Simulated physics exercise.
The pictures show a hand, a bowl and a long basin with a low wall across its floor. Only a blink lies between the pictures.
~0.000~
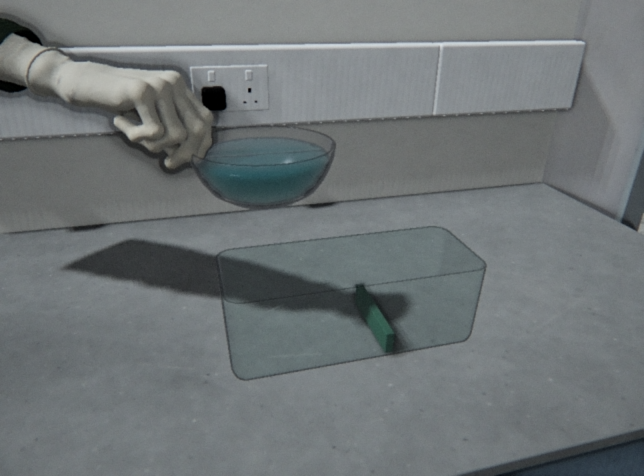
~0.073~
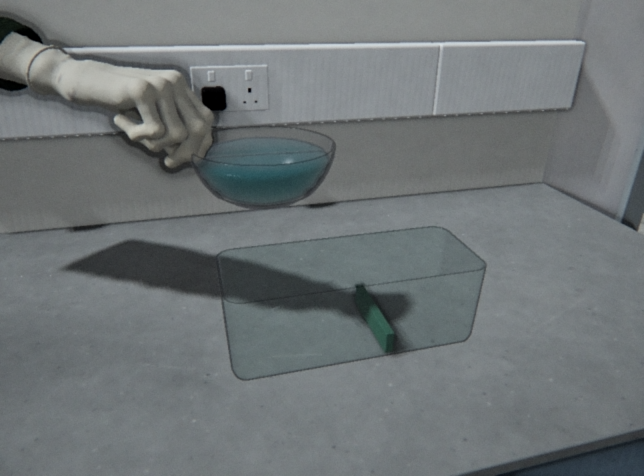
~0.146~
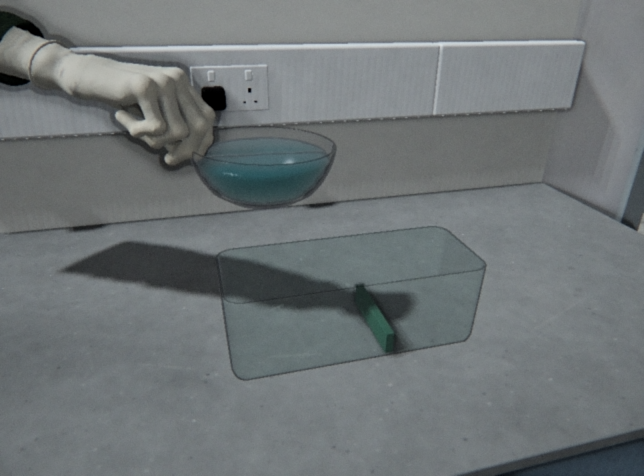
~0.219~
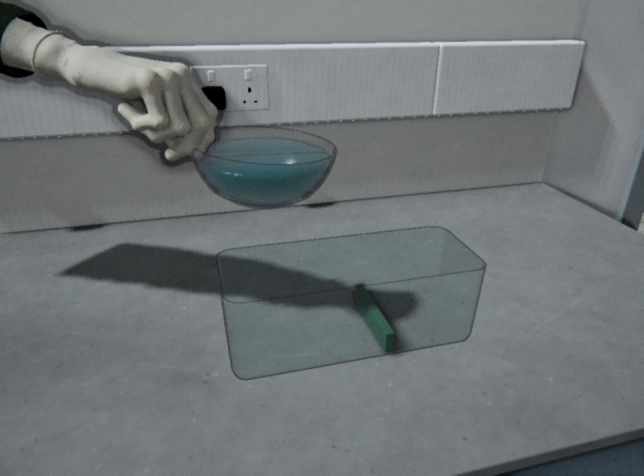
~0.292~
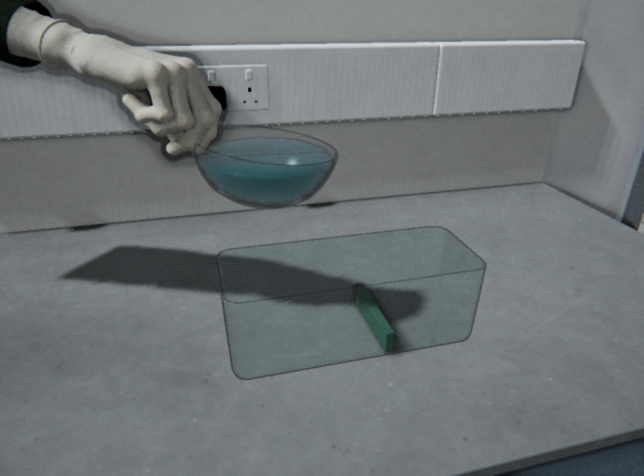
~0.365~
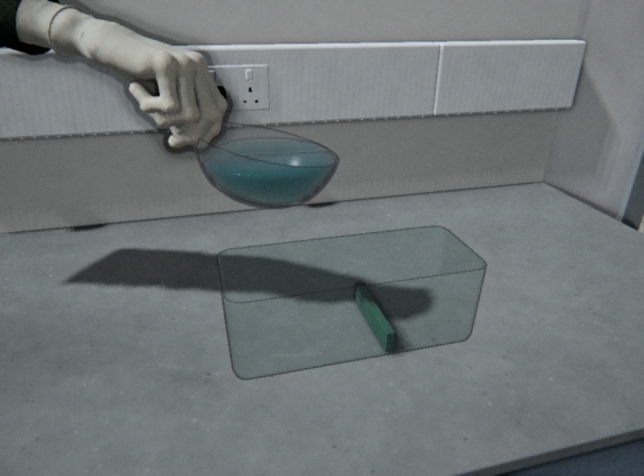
A pale, mannequin-like hand with a dark sleeve reaches in from the upper left above a grey worktop, seen from slightly above, with a white trunking strip and a socket on the wall behind. It holds a clear bowl of blue-teal liquid over a long, transparent basin with a low green wall across its floor. The hand rises slightly and shifts right, gradually tilting the bowl rightward, while the camera stays still.
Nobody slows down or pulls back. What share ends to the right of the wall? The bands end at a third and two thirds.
The share right of the wall is between a third and two thirds.
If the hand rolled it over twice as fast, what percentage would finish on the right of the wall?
Some 35 per cent.
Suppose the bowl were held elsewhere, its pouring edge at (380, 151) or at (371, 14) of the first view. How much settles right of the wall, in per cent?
Near 75 % and 75 %.
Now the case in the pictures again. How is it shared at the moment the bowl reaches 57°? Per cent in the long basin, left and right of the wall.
Left: 10 %. Right: 25 %.
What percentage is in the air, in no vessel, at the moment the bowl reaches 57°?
Near 30 %.
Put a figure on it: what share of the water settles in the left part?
Near 50 %.
By 0.86 s the tilt is 57° and 37 per cent is still to pour, 9 is left of the wall and 23 right of it.
By 1.22 s the tilt is 86° and 3 per cent is still to pour, 39 is left of the wall and 54 right of it.
By 1.60 s the tilt is 94° and 0 per cent is still to pour, 48 is left of the wall and 51 right of it.
By 2.01 s the tilt is 94° and 0 per cent is still to pour, 48 is left of the wall and 51 right of it.
At rest 48 per cent lies left of the wall, 51 right of it and 1 outside.
